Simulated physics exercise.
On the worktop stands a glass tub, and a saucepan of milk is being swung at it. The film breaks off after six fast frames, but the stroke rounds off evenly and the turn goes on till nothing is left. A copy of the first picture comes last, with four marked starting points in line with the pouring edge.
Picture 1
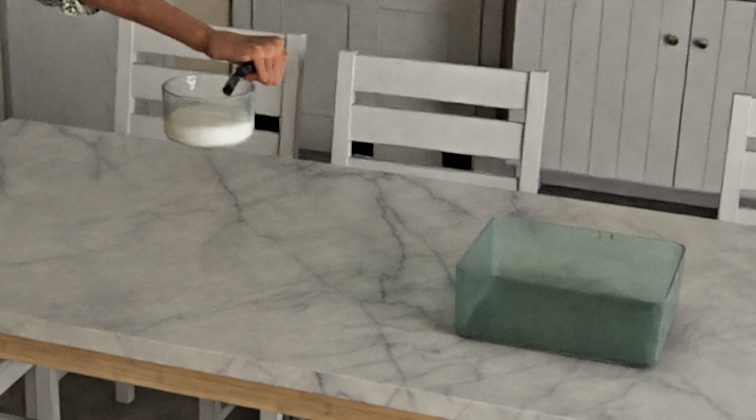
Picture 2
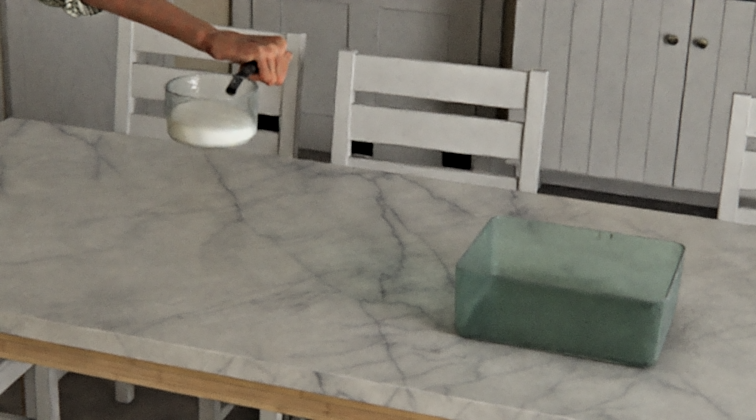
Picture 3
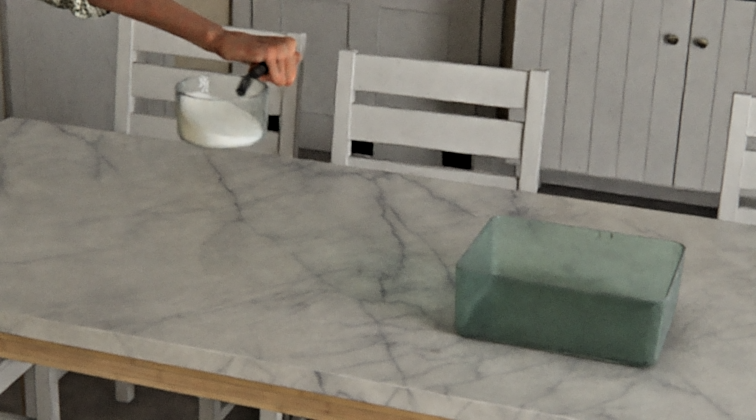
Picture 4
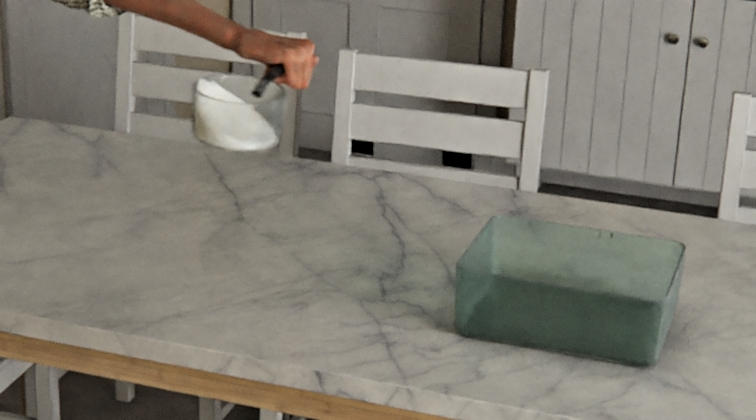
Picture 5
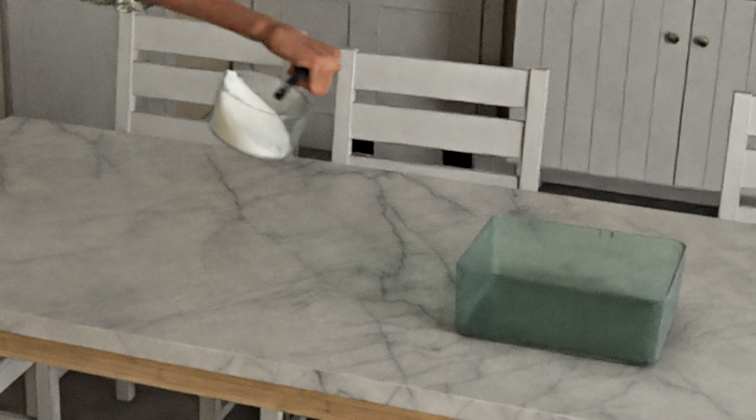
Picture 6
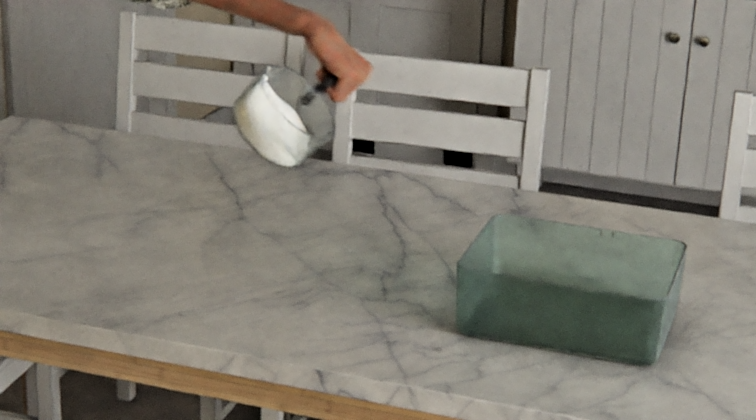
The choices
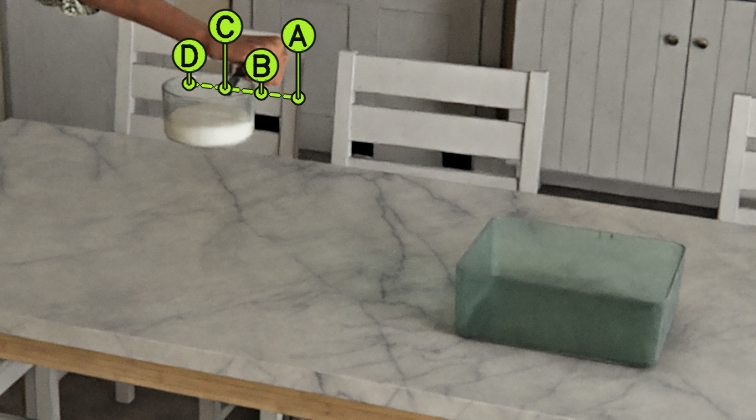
A glass pan of milk, gripped by a hand reaching in from the upper left, hangs almost still above a marble worktop, with a green glass tub standing to the right. The hand then carries it rightward, and the pan tilts more and more steeply, the milk slanting inside it.
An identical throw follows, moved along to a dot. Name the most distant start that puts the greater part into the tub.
Go for A.
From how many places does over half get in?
One of the four.
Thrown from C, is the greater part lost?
Yes.
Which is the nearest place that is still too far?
The answer is B.
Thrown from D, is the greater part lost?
Yes, that goes wrong.
In lime, A at (298, 97); B at (261, 93); C at (225, 88); D at (189, 83).
For place A, about 73 % lands in the tub, 10 % falls short and 17 % goes beside or beyond.
For place B, about 22 % lands in the tub, 73 % falls short and 5 % goes beside or beyond.
For place C, about 3 % lands in the tub, 92 % falls short and 5 % goes beside or beyond.
For place D, about 0 % lands in the tub, 99 % falls short.
